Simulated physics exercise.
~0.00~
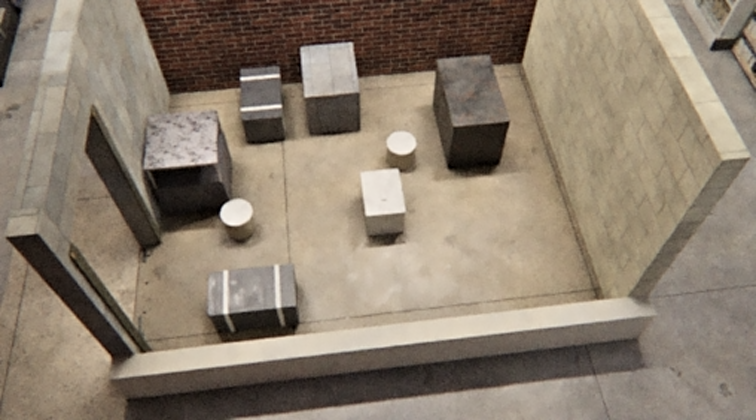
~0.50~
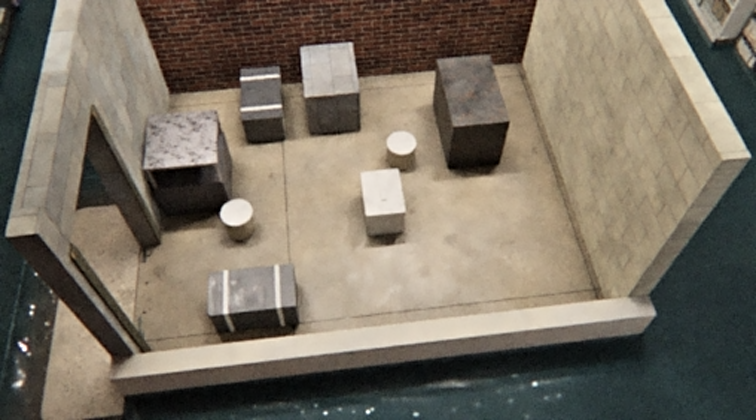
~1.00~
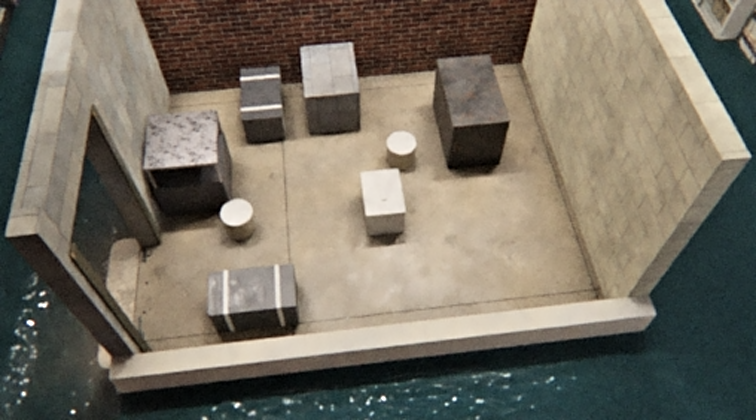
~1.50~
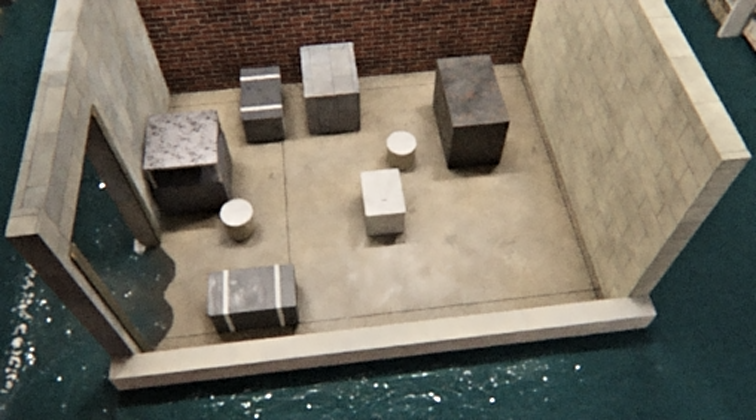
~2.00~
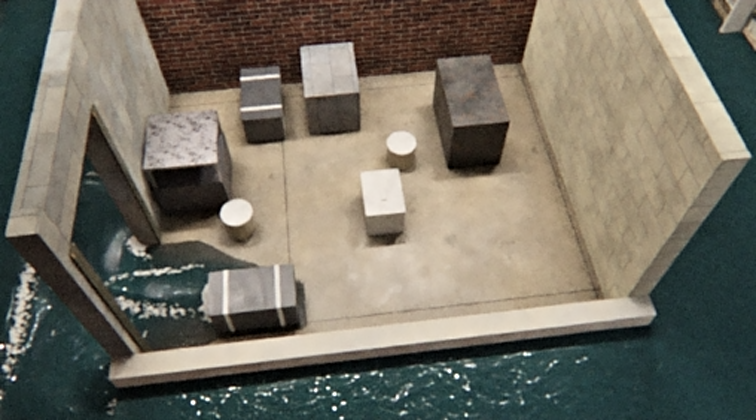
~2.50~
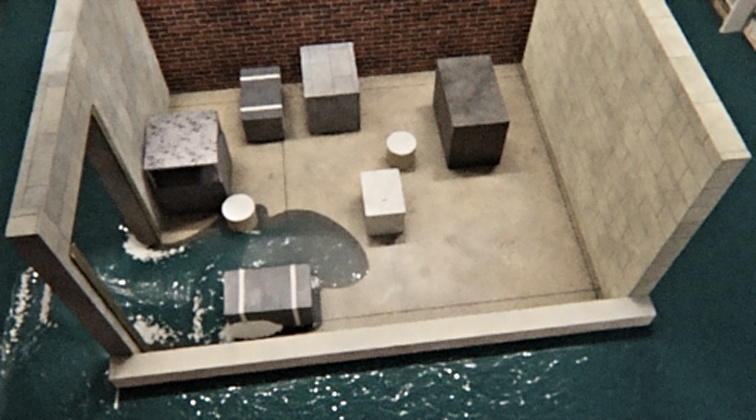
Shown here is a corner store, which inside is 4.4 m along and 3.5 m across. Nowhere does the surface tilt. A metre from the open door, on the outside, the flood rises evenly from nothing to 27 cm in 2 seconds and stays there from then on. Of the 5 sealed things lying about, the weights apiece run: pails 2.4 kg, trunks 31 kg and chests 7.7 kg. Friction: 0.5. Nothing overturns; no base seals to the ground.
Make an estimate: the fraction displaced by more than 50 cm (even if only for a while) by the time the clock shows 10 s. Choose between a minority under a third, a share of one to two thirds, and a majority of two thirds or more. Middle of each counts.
A majority of two thirds or more.
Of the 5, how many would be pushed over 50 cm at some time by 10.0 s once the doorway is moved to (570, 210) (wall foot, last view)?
The answer would then be 4.
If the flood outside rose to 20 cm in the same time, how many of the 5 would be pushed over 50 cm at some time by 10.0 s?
You'd get 4 in that case.
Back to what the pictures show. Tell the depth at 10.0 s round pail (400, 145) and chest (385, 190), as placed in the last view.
I'd put it at 9 cm and 21 cm respectively.
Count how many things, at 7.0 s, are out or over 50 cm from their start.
I count 4.
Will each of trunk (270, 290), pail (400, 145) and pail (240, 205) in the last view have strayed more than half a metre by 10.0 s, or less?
Result, in order: Exceeded / exceeded / exceeded.
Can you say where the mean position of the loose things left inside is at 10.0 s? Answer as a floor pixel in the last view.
Centre of the remaining things: Roughly (363, 132).
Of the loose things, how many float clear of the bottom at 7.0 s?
At that point I count 3.
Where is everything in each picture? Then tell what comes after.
In the first picture, a trunk at (252, 289), on the bottom; a pail at (237, 212) rests on the ground; water covers 0.0 m2; 0 of 5 have shifted.
In the second picture, a trunk at (252, 289) rests on the ground; a pail at (237, 212) rests on the ground; water covers 0.0 m2; 0 of 5 have shifted.
In the third picture, a trunk at (252, 289) rests on the ground; a pail at (237, 212), on the bottom; 0.0 m2 under water; 0 of 5 have shifted.
In the fourth picture, a trunk at (252, 289) rests on the ground; a pail at (237, 212) rests on the ground; water covers 0.1 m2; 0 of 5 have shifted.
In the fifth picture, a trunk at (252, 289) rests on the ground; a pail at (237, 212) rests on the ground; water covers 0.9 m2; 0 of 5 have shifted.
In the sixth picture, a trunk at (268, 289) rests on the ground, 15 cm from its start; a pail at (238, 207) rests on the ground, 6 cm from its start; water covers 2.3 m2; 2 of 5 have shifted.
After 3.5 s 2 of 5 are over 50 cm from their spots; 0 afloat.
After 4.5 s 4 of 5 are over 50 cm from their spots; 2 afloat.
After 7.0 s 4 of 5 are over 50 cm from their spots; 3 afloat.
After 10.0 s 4 of 5 are over 50 cm from their spots, and 4 have been at some point; 4 afloat.
